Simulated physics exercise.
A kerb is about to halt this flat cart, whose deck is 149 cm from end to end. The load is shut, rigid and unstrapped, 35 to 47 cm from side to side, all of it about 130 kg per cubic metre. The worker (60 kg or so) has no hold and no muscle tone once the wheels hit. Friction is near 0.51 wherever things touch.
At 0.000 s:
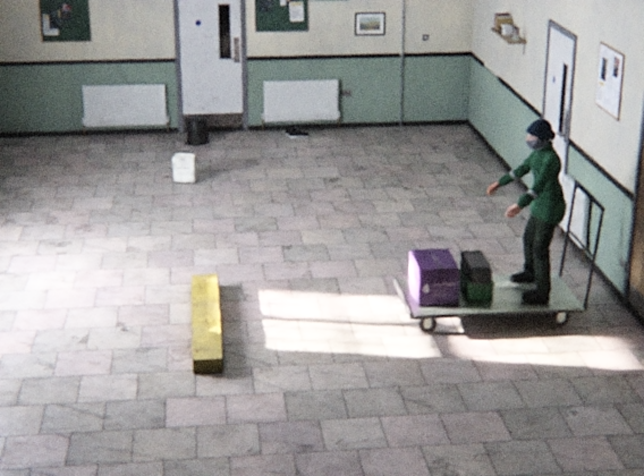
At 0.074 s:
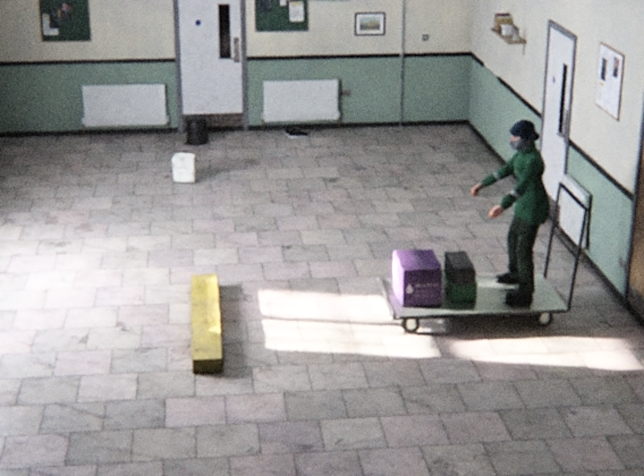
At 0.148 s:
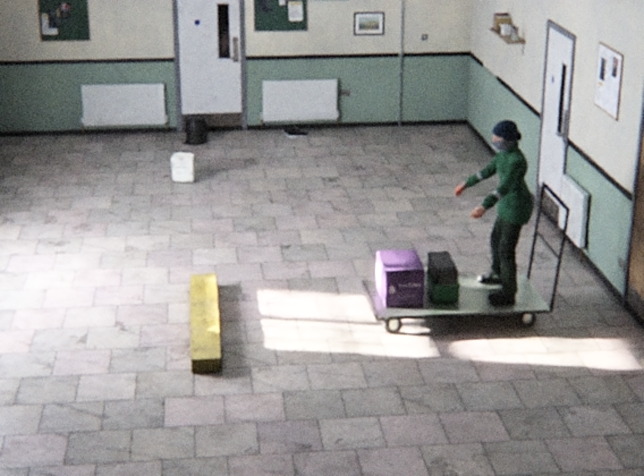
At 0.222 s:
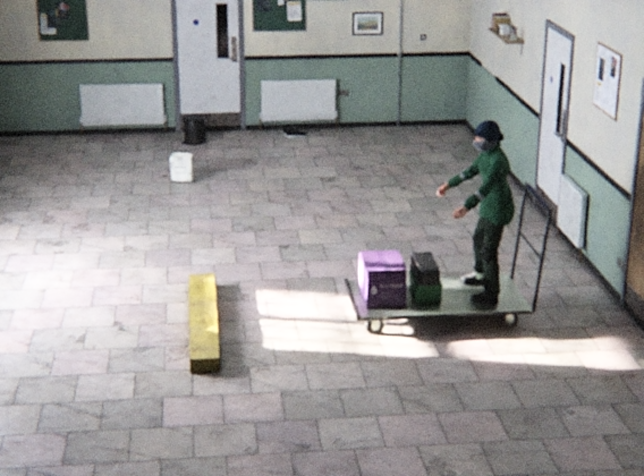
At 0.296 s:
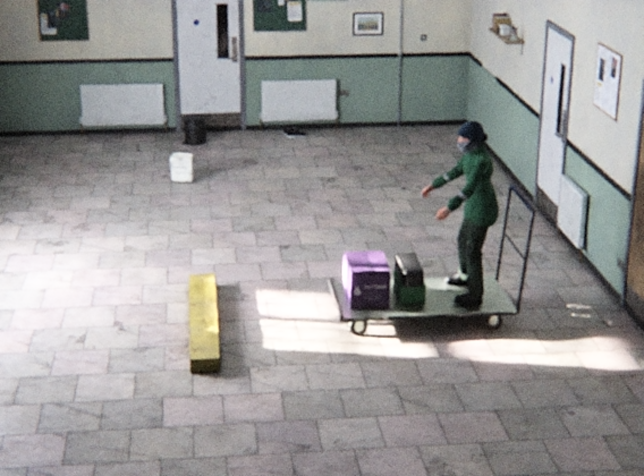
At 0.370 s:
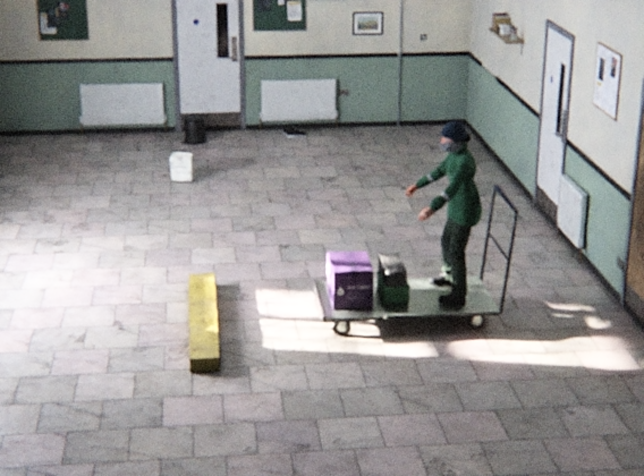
The footage shows a person in green standing on a flat cart with arms stretched forward, behind a purple parcel and a black suitcase, as the cart rolls steadily left across a tiled floor on which a yellow kerb lies.
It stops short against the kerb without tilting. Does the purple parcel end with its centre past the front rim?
At this pace the purple parcel stays aboard.
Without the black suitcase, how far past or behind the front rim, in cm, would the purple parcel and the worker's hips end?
In that case purple 20 behind, hips 60 behind.
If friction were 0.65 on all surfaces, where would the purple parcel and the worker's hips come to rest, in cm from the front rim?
Then purple 20 behind, hips 70 behind.
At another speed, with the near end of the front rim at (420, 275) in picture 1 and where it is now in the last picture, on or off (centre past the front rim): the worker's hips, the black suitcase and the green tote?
In that case hips off, black on, green on.
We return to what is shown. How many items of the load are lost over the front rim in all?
0 in all.
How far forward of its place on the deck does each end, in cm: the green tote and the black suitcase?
About: Green 15, black 20.
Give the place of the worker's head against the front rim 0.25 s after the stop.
About 60 cm behind the rim.
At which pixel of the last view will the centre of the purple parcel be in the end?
Around (230, 285).
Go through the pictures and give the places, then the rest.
Purple parcel (434, 277), black suitcase (476, 267), rim corner (411, 315); 0 cm covered, 168 to go, in the first picture.
Purple parcel (417, 278), black suitcase (460, 268), rim corner (394, 316); 14 cm covered, 153 to go, in the second picture.
Purple parcel (400, 278), black suitcase (443, 268), rim corner (377, 317); 29 cm covered, 139 to go, in the third picture.
Purple parcel (383, 279), black suitcase (425, 269), rim corner (358, 317); 43 cm covered, 125 to go, in the fourth picture.
Purple parcel (367, 280), black suitcase (409, 270), rim corner (342, 318); 57 cm covered, 110 to go, in the fifth picture.
Purple parcel (350, 280), black suitcase (393, 270), rim corner (325, 319); 72 cm covered, 96 to go. Speed about 1.9 m/s, in the sixth picture.
After 0.87 s the deck stops.
After 1.42 s the purple parcel is 21 cm behind the rim, tilted 0°, near (230, 285) in the last picture's view.
After 1.87 s the purple parcel is 21 cm behind the rim, tilted 0°, near (230, 285) in the last picture's view.
Final state at 2.8 s, nothing is past the rim; behind it, green tote, black suitcase, purple parcel and the worker's hips.
